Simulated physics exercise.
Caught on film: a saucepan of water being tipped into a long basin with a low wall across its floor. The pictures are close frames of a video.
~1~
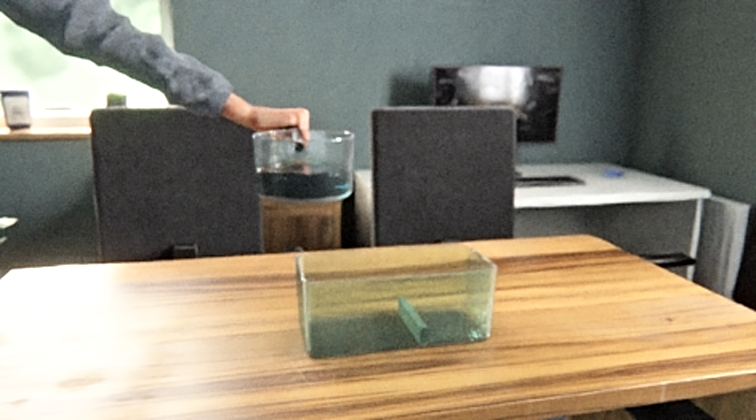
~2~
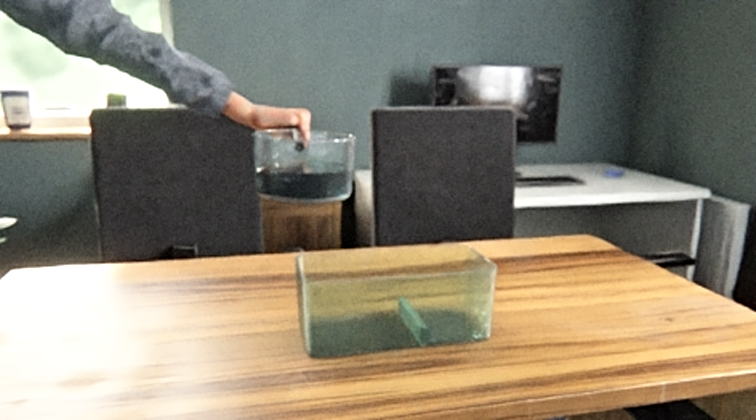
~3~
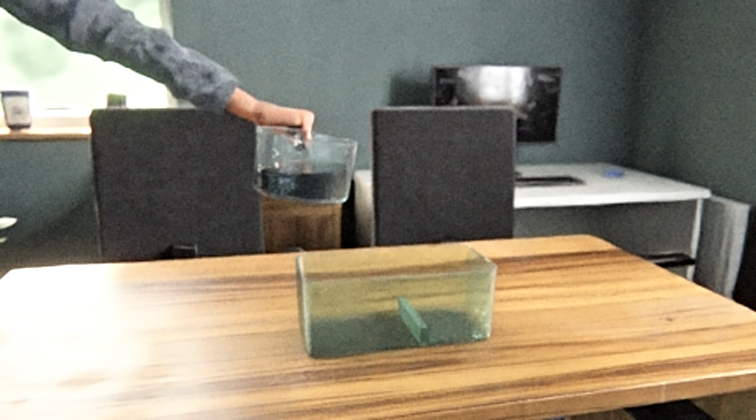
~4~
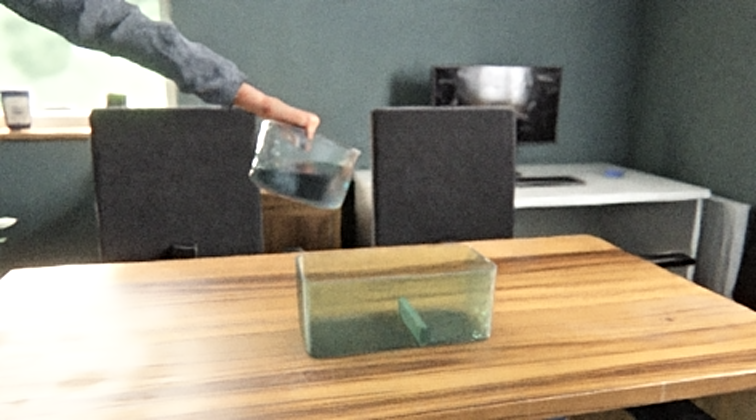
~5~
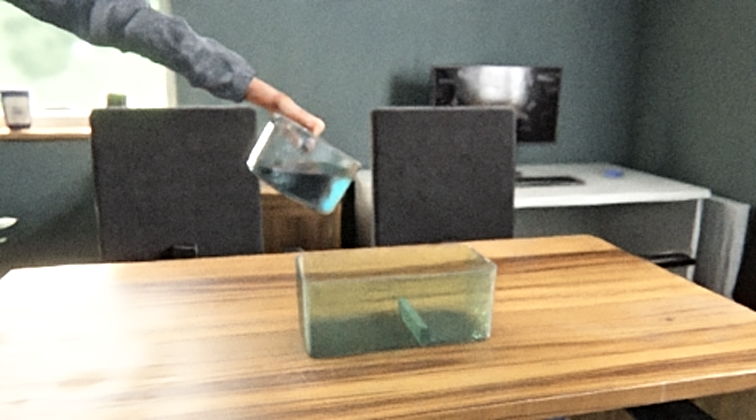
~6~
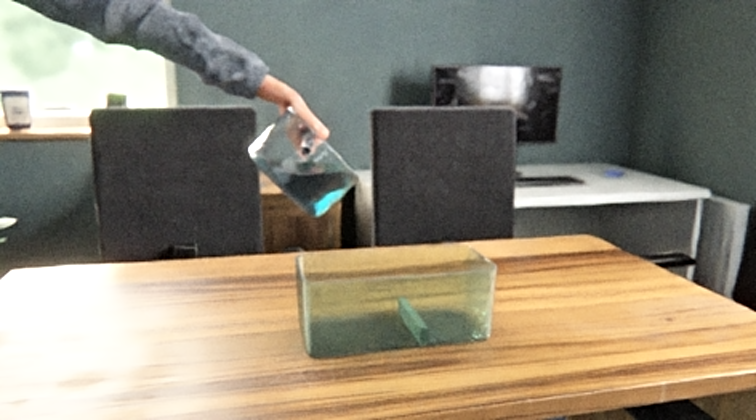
Above a wooden table, a hand steadily tilts a clear container of water to the right.
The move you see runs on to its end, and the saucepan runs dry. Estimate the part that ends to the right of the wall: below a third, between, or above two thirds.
The share right of the wall is less than a third.
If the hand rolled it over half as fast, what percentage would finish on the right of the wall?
Some 10 per cent.
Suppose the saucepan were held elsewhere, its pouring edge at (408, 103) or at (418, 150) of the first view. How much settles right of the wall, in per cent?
Near 75 % and 75 %.
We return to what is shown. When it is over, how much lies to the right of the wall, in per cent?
Near 10 %.
A moment on, the saucepan is tipped on its side and 37 per cent is still to pour, 23 is left of the wall and 0 right of it.
Next, the saucepan is tipped right over and 11 per cent is still to pour, 69 is left of the wall and 4 right of it.
Then the saucepan is tipped right over and 1 per cent is still to pour, 83 is left of the wall and 11 right of it.
Later the saucepan is tipped right over and 0 per cent is still to pour, 85 is left of the wall and 12 right of it.
In the end 86 per cent lies left of the wall, 12 right of it and 2 outside.
